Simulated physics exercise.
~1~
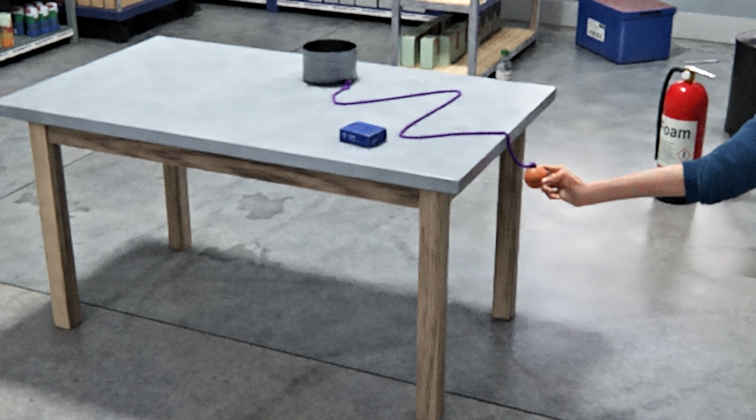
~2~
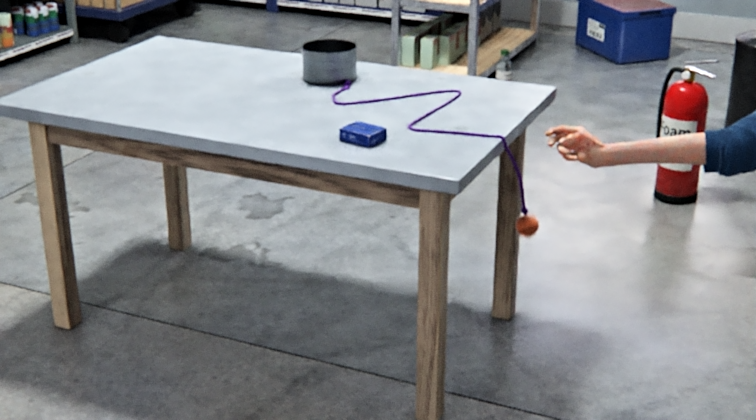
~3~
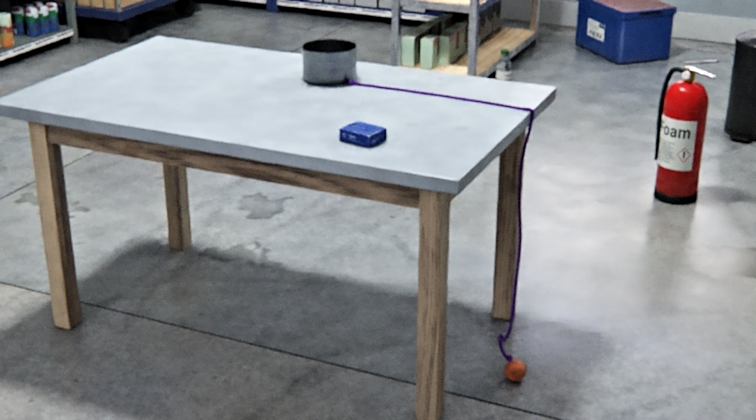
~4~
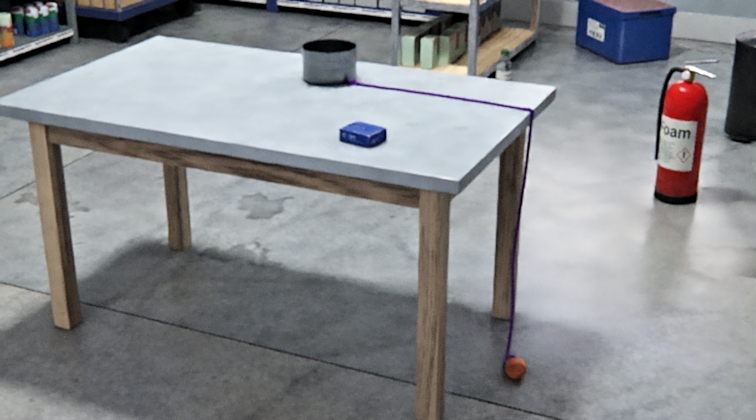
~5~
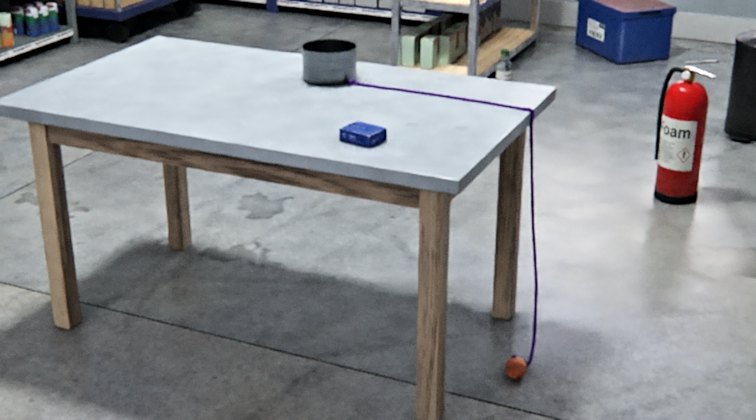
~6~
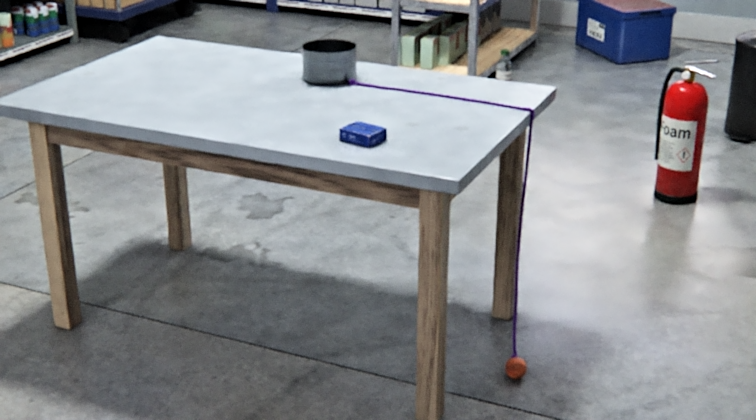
In a workshop, a hand releases an orange ball, which drops to the floor trailing its purple cord.
